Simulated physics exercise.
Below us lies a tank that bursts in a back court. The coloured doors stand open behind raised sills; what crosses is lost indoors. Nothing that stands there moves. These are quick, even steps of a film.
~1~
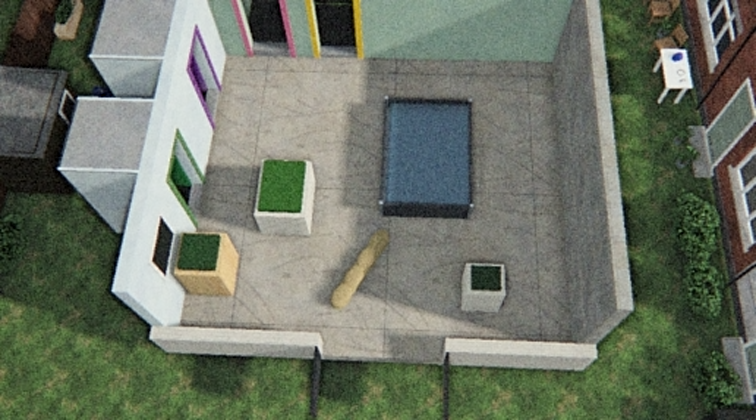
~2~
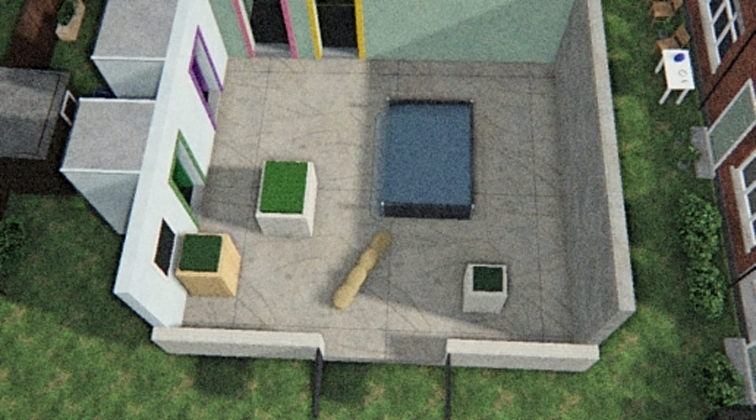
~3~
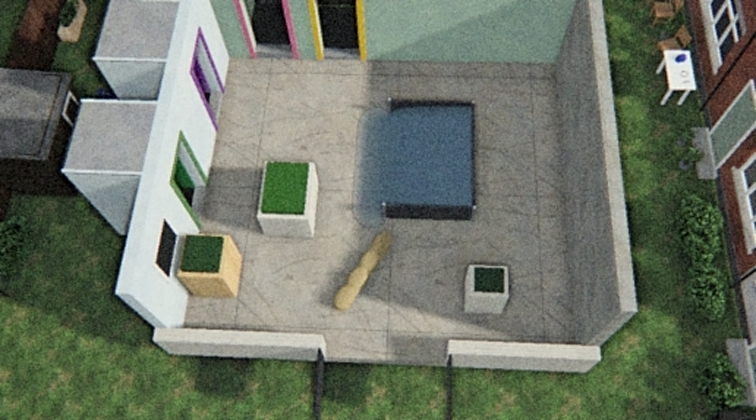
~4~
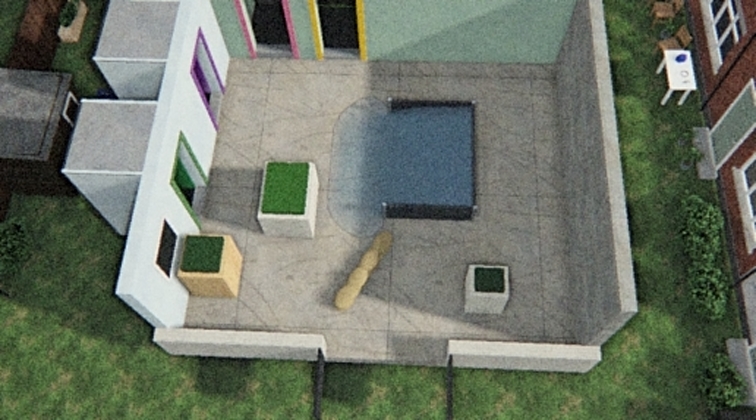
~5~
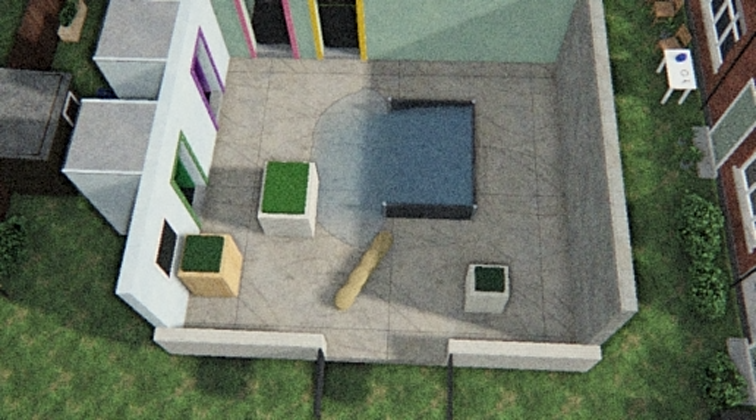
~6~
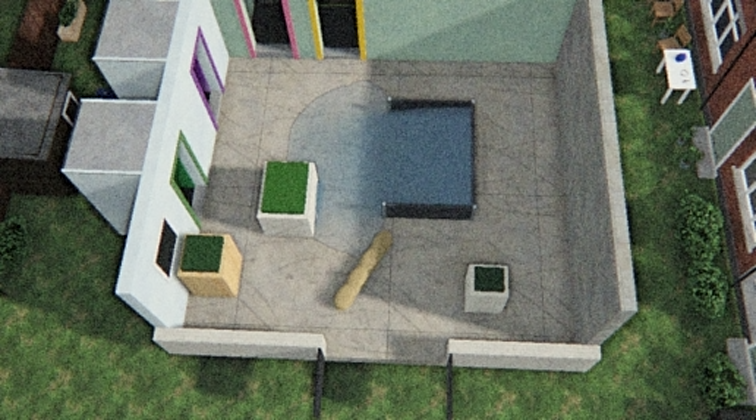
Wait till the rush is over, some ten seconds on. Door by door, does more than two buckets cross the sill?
The pink door admits no more than that; the yellow door admits no more than that; the green door lets in a lot; the purple door lets in a lot.
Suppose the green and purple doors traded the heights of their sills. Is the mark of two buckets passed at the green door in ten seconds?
Green lets less in.
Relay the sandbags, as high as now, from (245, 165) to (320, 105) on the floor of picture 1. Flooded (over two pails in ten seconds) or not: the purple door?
The purple door keeps below it.
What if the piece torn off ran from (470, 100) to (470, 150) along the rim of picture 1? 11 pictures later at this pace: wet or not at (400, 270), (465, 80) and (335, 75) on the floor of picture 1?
One after the other: No water, not flooded, free of water.
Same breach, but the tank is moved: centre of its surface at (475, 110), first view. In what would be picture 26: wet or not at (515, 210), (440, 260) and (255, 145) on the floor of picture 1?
In turn: No water, dry, awash.
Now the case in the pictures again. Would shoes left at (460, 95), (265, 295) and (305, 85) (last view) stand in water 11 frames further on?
In turn: Free of water, covered, under water.
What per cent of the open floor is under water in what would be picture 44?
I make it 55 per cent.
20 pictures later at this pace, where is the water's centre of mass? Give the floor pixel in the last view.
I would point to (302, 167).
A moment on, water covers 25 % of the floor; the pink door not reached, the yellow door not reached, the green door not reached, the purple door not reached.
Next, water covers 40 % of the floor; the pink door wet at the sill, nothing in, the yellow door wet at the sill, nothing in, the green door under two buckets in, the purple door under two buckets in.
Then, water covers 45 % of the floor; the pink door wet at the sill, nothing in, the yellow door wet at the sill, nothing in, the green door over two buckets in, the purple door over two buckets in.
Later, water covers 55 % of the floor; the pink door wet at the sill, nothing in, the yellow door wet at the sill, nothing in, the green door over two buckets in, the purple door far over two buckets in.
In the end, water covers 70 % of the floor; the pink door wet at the sill, nothing in, the yellow door wet at the sill, nothing in, the green door far over two buckets in, the purple door far over two buckets in.
